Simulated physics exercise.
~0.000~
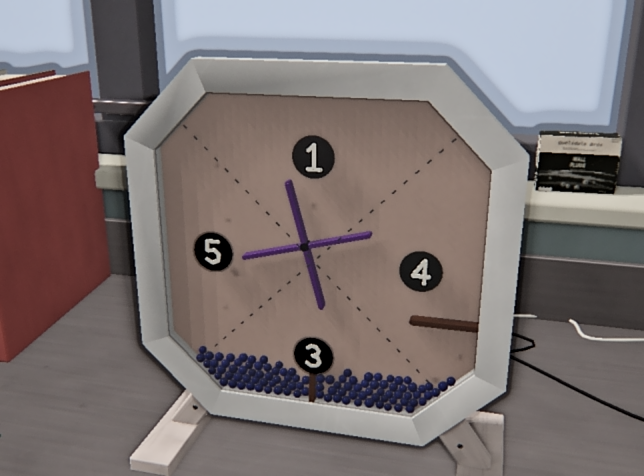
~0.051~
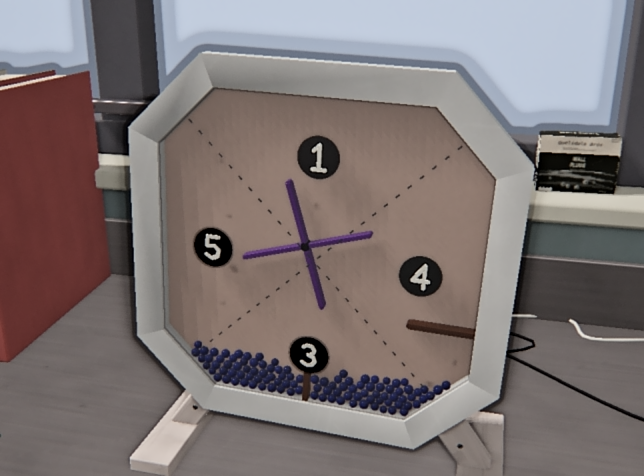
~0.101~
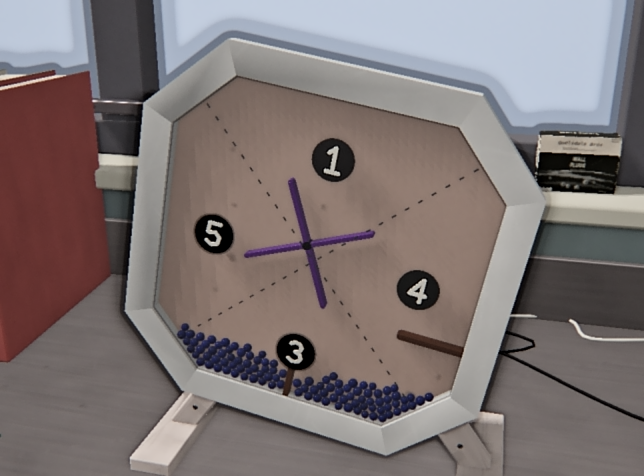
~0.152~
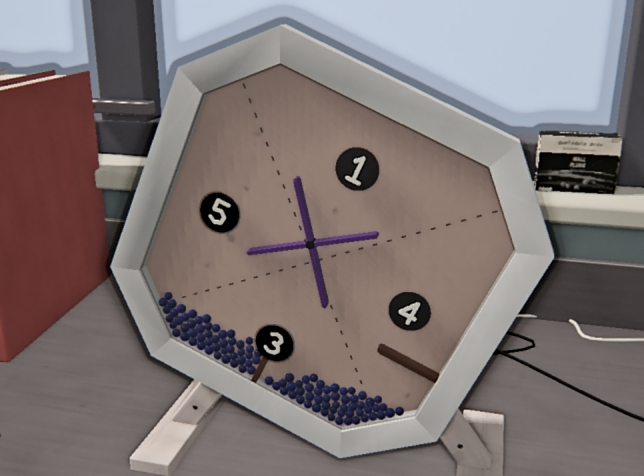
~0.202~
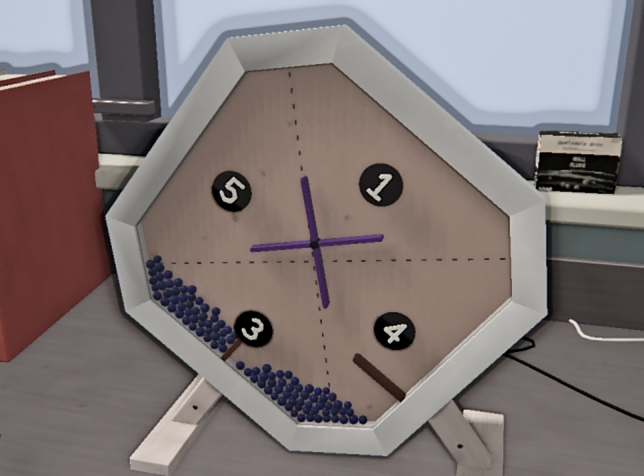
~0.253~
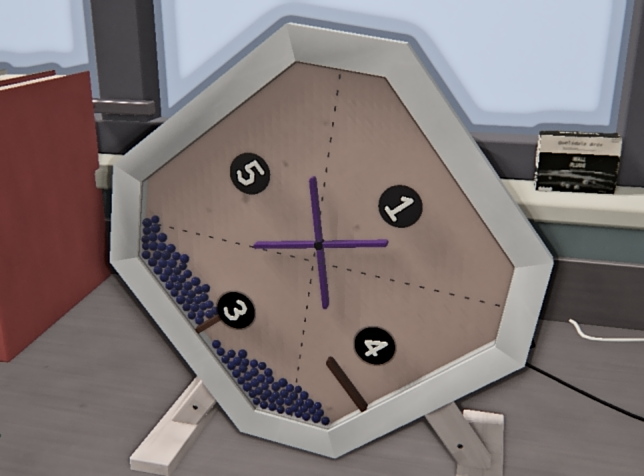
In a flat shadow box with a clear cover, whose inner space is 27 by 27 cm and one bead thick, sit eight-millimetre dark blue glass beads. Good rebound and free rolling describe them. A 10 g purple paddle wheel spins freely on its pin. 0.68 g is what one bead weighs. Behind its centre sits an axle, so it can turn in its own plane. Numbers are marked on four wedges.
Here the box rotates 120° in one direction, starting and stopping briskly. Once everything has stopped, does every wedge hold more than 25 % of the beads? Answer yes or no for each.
Wedge 1 - no, wedge 3 - no, wedge 4 - yes, wedge 5 - no.
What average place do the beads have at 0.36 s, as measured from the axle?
Left by about 10 cm and below by about 4 cm.
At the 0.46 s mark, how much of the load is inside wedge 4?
Share: Close to 30 percent.
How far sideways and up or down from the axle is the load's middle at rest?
Some 5 cm left and 9 cm below.
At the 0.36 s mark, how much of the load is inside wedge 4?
Share: Some 25 per cent.
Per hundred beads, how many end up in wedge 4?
Roughly 70 percent.
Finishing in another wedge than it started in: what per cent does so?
Roughly 85 per cent.
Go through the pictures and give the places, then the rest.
In the first picture, level; about 100 beads; beads centred (316, 383); top one (451, 382); purple paddle wheel (306, 246); no. 1 (313, 157), no. 3 (314, 356), no. 4 (421, 272), no. 5 (213, 252).
In the second picture, turned 3° clockwise; beads centred (311, 382); top one (198, 345).
In the third picture, turned 11° clockwise; beads centred (297, 378); top one (185, 327); wall ends (400, 335), (296, 351).
In the fourth picture, turned 24° clockwise; beads centred (273, 369); top one (168, 296); purple paddle wheel (312, 244).
In the fifth picture, turned 38° clockwise; beads centred (248, 354); top one (157, 259).
In the sixth picture, turned 53° clockwise; beads centred (226, 334); top one (155, 220); purple paddle wheel (320, 244); no. 1 (400, 207), no. 3 (236, 310), no. 4 (375, 346), no. 5 (250, 174).
After 0.36 s, it stands 84° clockwise; the beads' middle is 10 cm left of and 4 cm below the centre; no. 3, 75 %, no. 4, 25 %.
After 0.46 s, it stands 111° clockwise; the beads' middle is 10 cm left of and level with the centre; no. 3, 70 %, no. 4, 30 %.
After 0.55 s, it stands 120° clockwise; the beads' middle is 9 cm left of and level with the centre; no. 3, 60 %, no. 4, 35 %, no. 5, 5 %.
At rest by 3.2 s, it stands 120° clockwise; no. 1, 20 %, no. 3, 10 %, no. 4, 70 %, no. 5, 0 %.
